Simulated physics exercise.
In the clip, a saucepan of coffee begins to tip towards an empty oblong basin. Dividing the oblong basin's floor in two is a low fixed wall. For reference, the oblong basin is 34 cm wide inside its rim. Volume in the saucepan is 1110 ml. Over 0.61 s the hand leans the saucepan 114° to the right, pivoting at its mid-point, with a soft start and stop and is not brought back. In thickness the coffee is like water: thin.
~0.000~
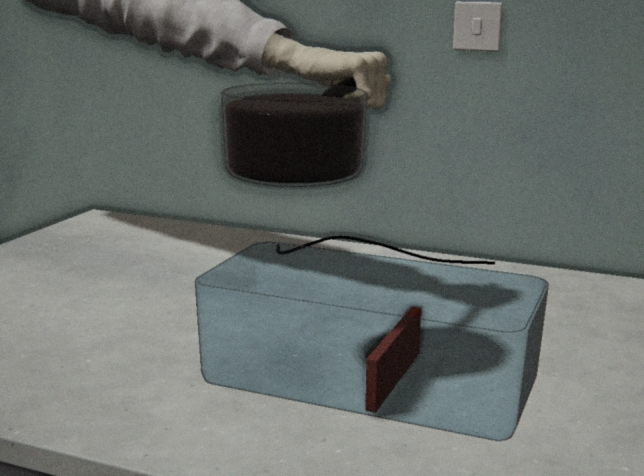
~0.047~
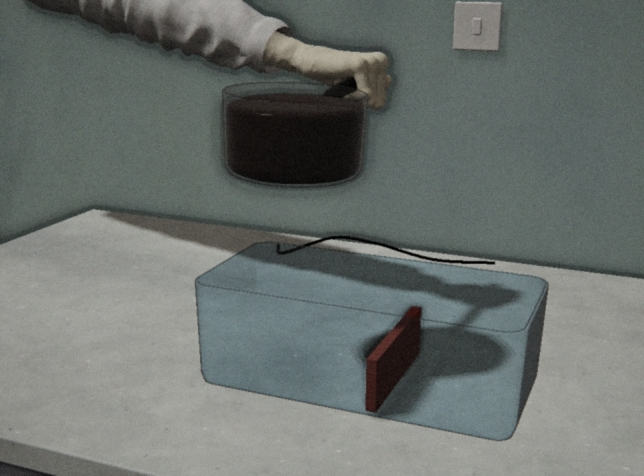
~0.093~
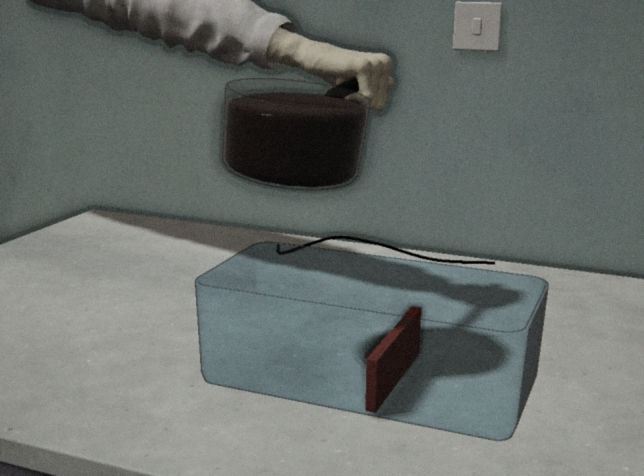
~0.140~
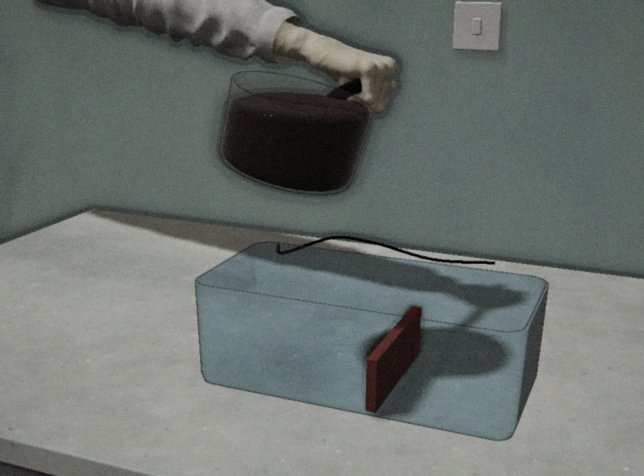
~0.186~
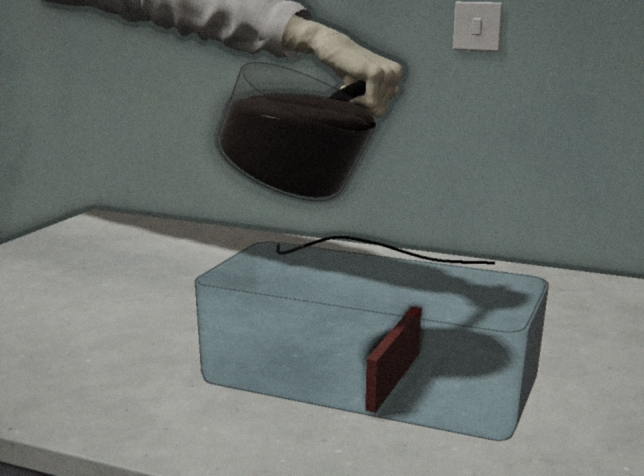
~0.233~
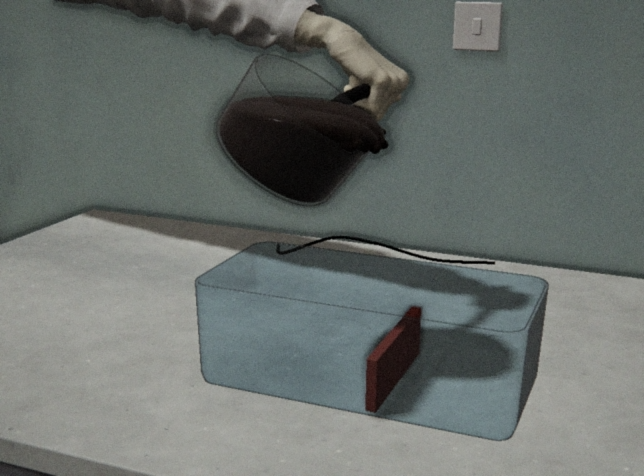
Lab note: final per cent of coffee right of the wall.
Approx. 48 %.
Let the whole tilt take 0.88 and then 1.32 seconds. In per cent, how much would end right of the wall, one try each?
Near 65 in a hundred on the first go and near 75 in a hundred on the second.
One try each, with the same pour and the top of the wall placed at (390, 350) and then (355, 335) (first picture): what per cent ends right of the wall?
Respectively 50 and 85 %.
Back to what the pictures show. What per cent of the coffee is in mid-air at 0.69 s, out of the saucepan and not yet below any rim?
Around 14 percent of it is airborne.
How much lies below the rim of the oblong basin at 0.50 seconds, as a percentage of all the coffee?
Near 34 in a hundred.
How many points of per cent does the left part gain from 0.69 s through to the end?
About 14 percent.
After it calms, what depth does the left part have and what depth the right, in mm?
Left part about 18 mm deep, right part about 24 mm deep.
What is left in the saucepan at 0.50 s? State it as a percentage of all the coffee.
Still held: Roughly 24 % of the total.
After 0.50 s the tilt is 104° and 24 per cent is still to pour, 1 is left of the wall and 33 right of it.
After 0.69 s the tilt is 114° and 3 per cent is still to pour, 35 is left of the wall and 47 right of it.
After 0.89 s the tilt is 114° and 0 per cent is still to pour, 47 is left of the wall and 48 right of it.
After 1.11 s the tilt is 114° and 0 per cent is still to pour, 49 is left of the wall and 48 right of it.
In the end 49 per cent lies left of the wall, 48 right of it and 3 outside.
